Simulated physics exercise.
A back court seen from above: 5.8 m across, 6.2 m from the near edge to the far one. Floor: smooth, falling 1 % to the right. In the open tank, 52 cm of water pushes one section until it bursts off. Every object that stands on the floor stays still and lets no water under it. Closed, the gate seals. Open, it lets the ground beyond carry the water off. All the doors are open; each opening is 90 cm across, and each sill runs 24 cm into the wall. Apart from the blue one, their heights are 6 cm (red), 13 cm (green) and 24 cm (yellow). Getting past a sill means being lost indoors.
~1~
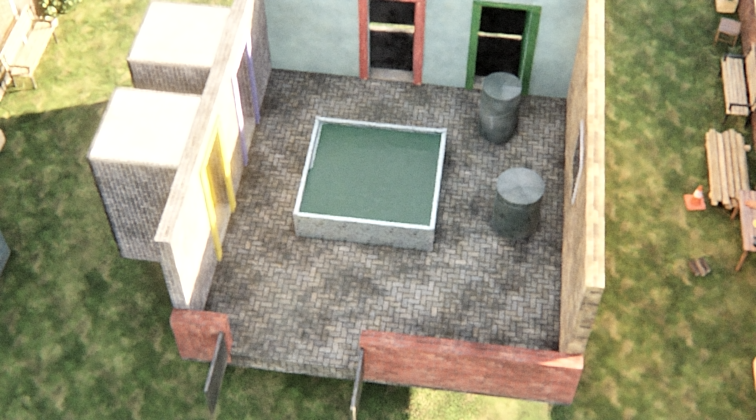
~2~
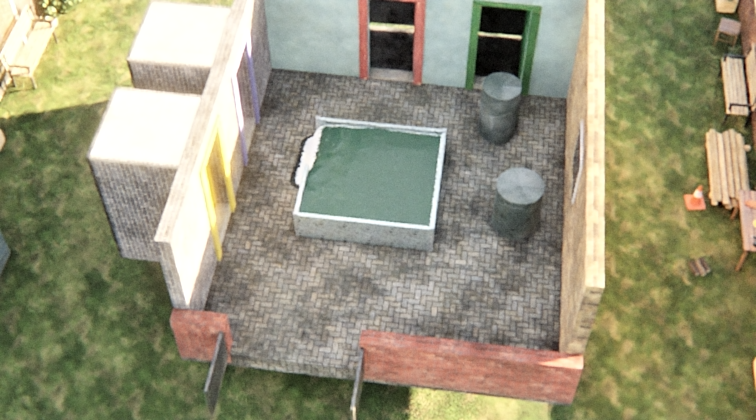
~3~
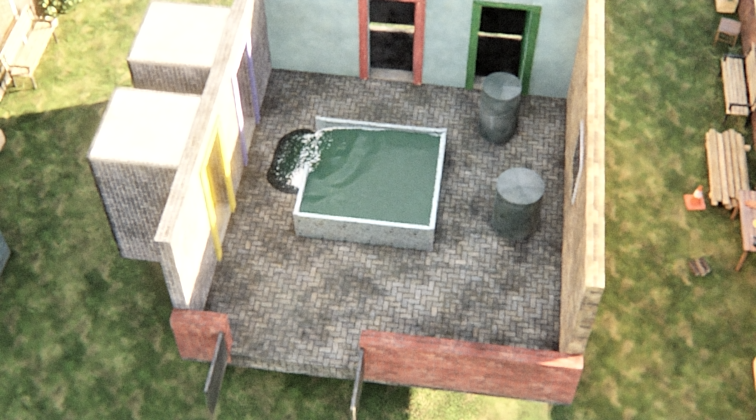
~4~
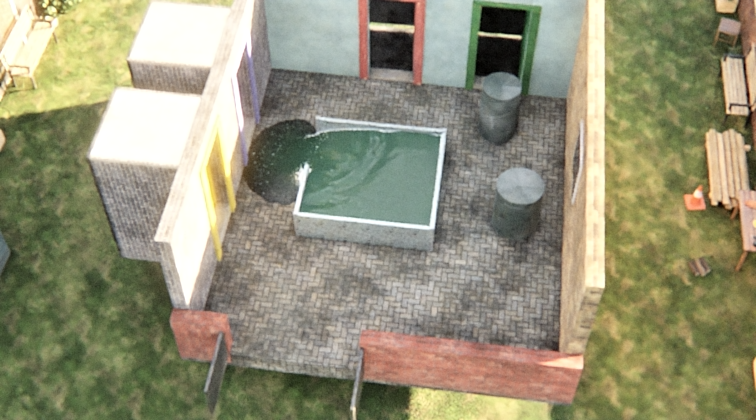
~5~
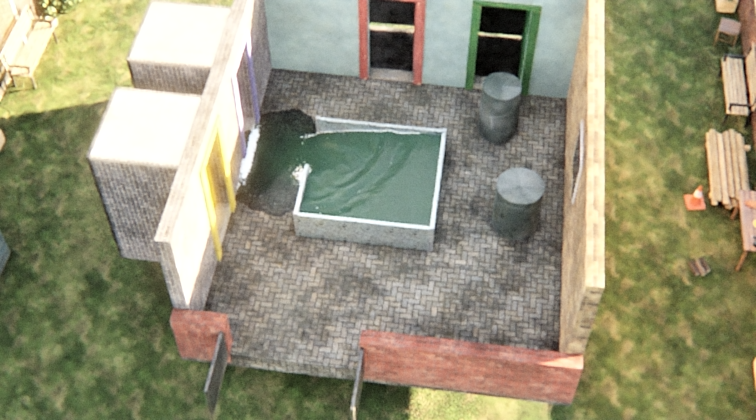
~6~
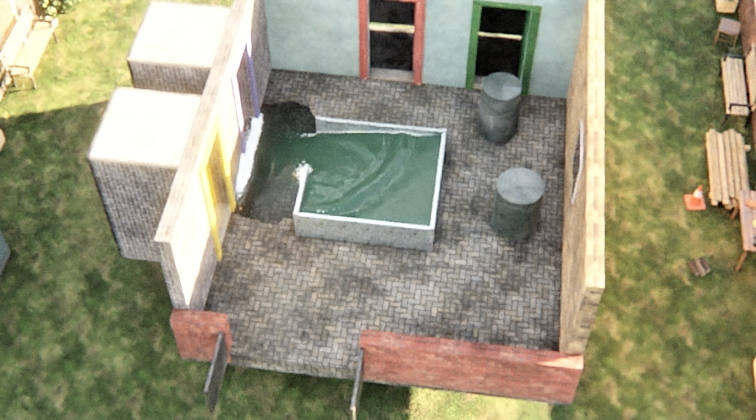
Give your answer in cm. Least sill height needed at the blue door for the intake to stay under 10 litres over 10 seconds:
33 cm or so.
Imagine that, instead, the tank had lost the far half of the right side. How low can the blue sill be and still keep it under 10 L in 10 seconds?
Roughly 7.0 cm.
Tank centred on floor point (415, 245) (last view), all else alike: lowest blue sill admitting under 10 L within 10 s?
18 cm or thereabouts.
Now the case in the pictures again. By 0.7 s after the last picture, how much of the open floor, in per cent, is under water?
Close to 15 per cent of it is wet.
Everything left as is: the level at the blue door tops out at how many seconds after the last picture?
I'd say near 1.0 seconds.
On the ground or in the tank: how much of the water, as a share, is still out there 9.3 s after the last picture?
I'd put it at about 76 per cent.
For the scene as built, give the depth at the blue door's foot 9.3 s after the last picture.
9.5 cm.
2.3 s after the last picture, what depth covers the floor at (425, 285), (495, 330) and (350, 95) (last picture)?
The depths come to about 0, 0 and 6 cm.
Then, 0.7 s after the last picture water covers 15 % of the floor, deepest (36 cm) near (249, 152); 35 cm at the blue door, 44 litres in over its 17 cm sill.
Then, 2.3 s after the last picture water covers 40 % of the floor, deepest (31 cm) near (272, 70); 28 cm at the blue door, 184 litres in over its 17 cm sill.
Then, 9.3 s after the last picture water covers 90 % of the floor, deepest (12 cm) near (556, 106); 9 cm at the blue door, 228 litres in over its 17 cm sill.
At the blue door as built, the water peaked near 36 cm, 0.9 s after the last picture.
With a sill of 27 cm, 55 litres would have come in within the 10 s; with 36.5 cm, 1 litre. So under 10 litres takes about 33 cm.
